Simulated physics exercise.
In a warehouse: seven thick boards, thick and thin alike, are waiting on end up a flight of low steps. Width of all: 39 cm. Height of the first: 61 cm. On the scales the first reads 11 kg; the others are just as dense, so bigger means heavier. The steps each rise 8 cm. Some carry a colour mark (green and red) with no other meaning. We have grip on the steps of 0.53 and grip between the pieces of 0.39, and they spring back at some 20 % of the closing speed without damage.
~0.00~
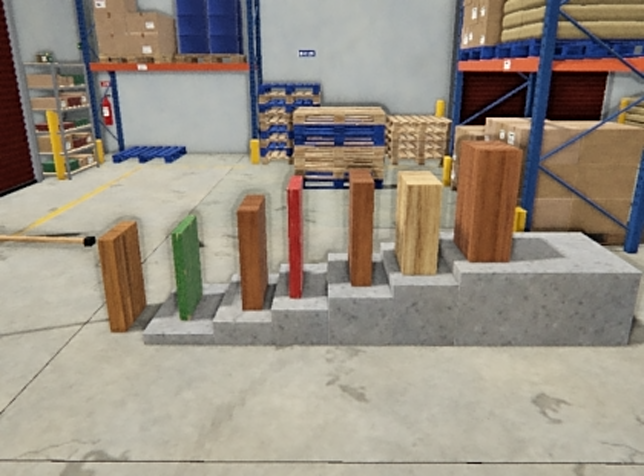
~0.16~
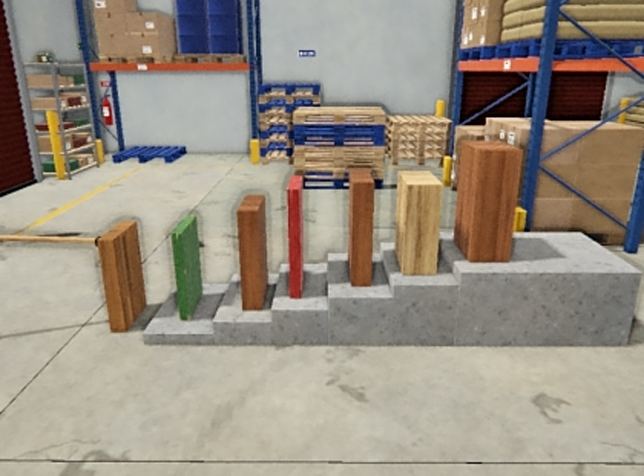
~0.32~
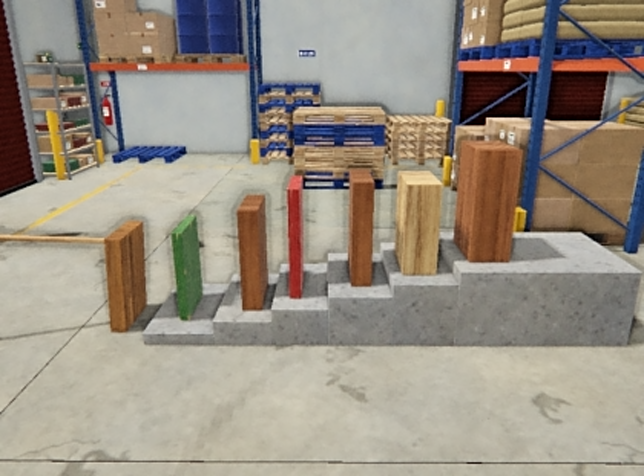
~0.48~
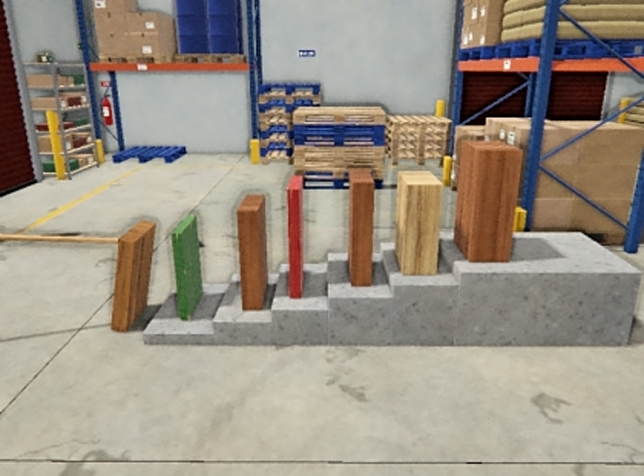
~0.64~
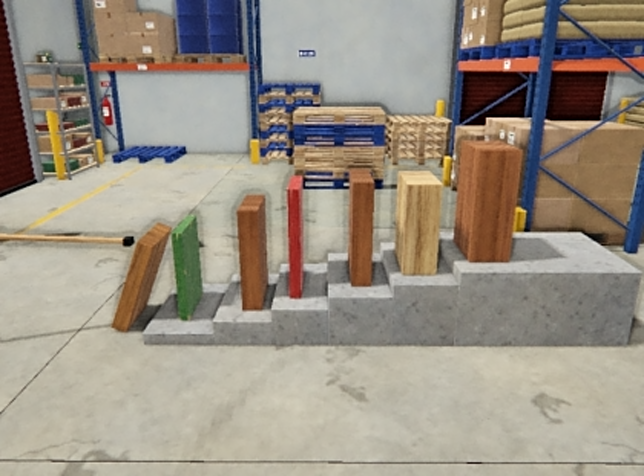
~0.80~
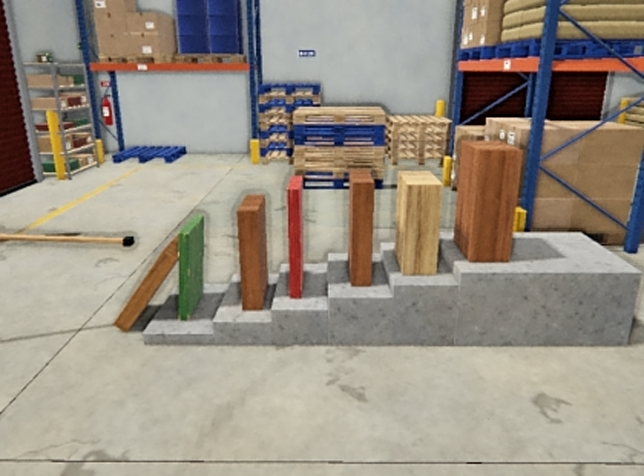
A pole pushes the leftmost board, which tips right and leans against the green board.
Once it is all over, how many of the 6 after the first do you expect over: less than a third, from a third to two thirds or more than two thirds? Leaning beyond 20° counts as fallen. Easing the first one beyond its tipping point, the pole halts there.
I expect more than two thirds of them.
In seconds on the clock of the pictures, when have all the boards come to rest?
Settling time: Near 2.0 s.
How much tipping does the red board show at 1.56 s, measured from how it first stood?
Tilt: Approx. 40°.
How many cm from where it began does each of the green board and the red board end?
Roughly green 30, red 30.
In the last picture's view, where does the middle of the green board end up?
Its centre finishes around pixel (230, 284) in the last picture.
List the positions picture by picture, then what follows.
In the first frame (we follow the side turned to the camera), pole end (86, 243) 11 cm from the first board; green board (193, 267); red board (294, 246); no other piece has moved.
The second frame shows pole end 41 mm from the first board; green board (193, 267).
The third frame shows pole end pushing; green board (193, 267); no other piece has moved.
The fourth frame shows pole end pushing; green board (193, 267); no other piece has moved.
The fifth frame shows pole end (126, 243) stopped; green board (193, 267); no other piece has moved.
The sixth frame shows pole end (126, 243) stopped; green board (196, 267) tipped 5°; red board (294, 246); one has shifted.
Around 1.08 s, 1 of the 6 other boards over; green board tipped 40°.
Around 1.56 s, 3 of the 6 other boards over; green board tipped 60°; red board tipped 35°.
Finally (2.3 s), 5 of the 6 other boards over; green board tipped 61°; red board tipped 50°. That is 83 per cent. One left standing. Seen by the last camera, middles, green board near (230, 284), red board near (340, 250).
